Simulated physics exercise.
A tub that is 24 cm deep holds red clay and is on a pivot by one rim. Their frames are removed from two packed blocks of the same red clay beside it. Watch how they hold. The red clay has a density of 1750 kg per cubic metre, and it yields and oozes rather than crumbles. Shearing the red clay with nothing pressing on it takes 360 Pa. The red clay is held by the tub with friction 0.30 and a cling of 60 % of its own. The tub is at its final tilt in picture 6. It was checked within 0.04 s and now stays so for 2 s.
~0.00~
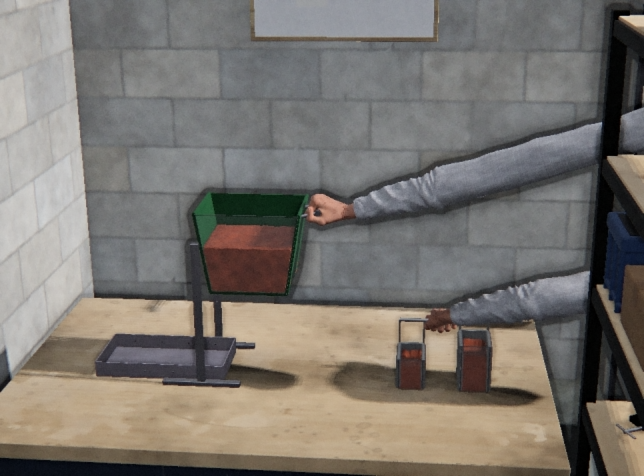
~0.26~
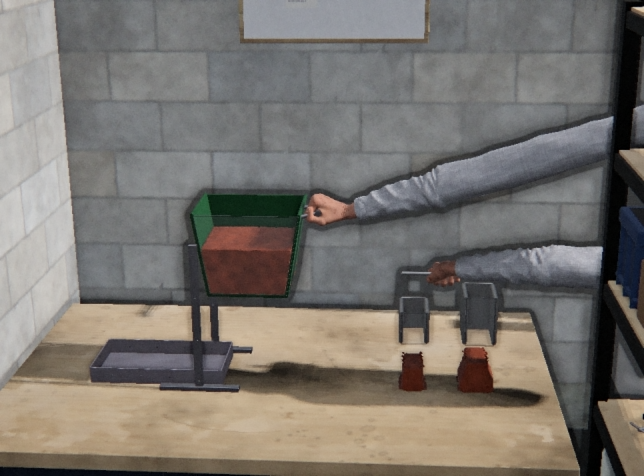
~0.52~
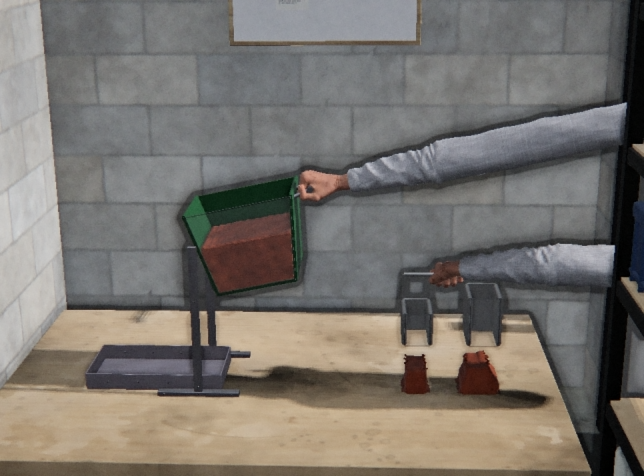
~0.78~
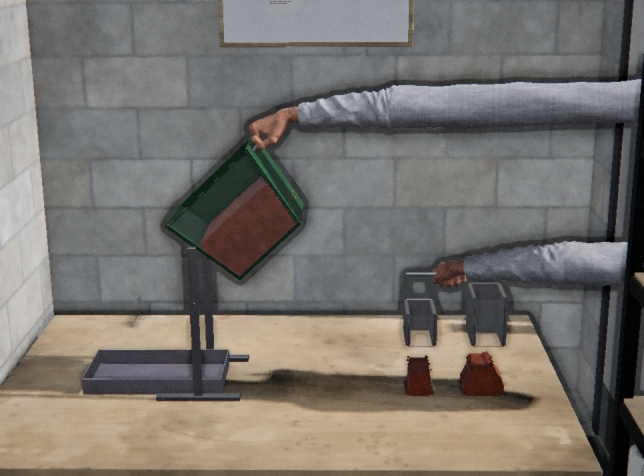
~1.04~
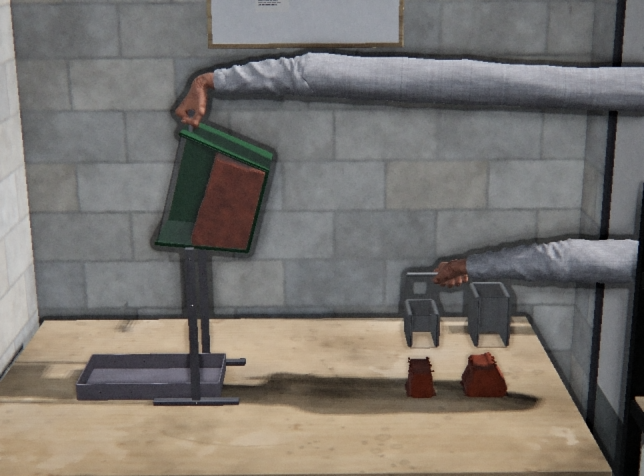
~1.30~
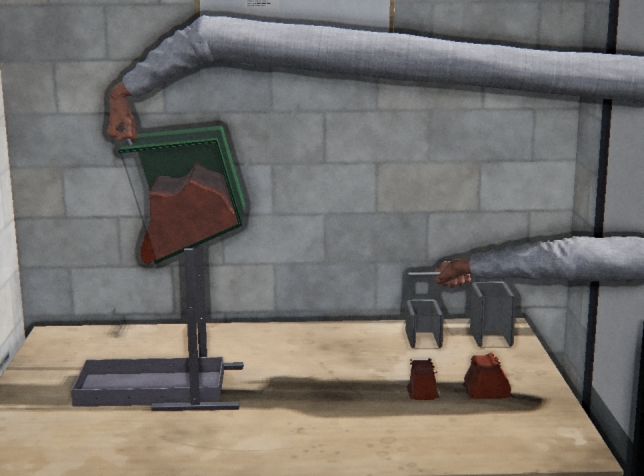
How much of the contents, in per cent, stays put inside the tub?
About 0 per cent.
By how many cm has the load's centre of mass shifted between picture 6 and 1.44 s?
About 12 cm.
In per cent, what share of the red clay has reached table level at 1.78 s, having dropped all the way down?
Some 65 % has got all the way down.
By 1.44 s, the tub is at 104 degrees and holds 53 %.
By 1.61 s, the tub is at 104 degrees and holds 26 %.
By 1.78 s, the tub is at 104 degrees and holds 8 %.
By 1.95 s, the tub is at 104 degrees and holds 0 %.
By 3.30 s, at the end, the tub is at 104 degrees and holds 0 %.
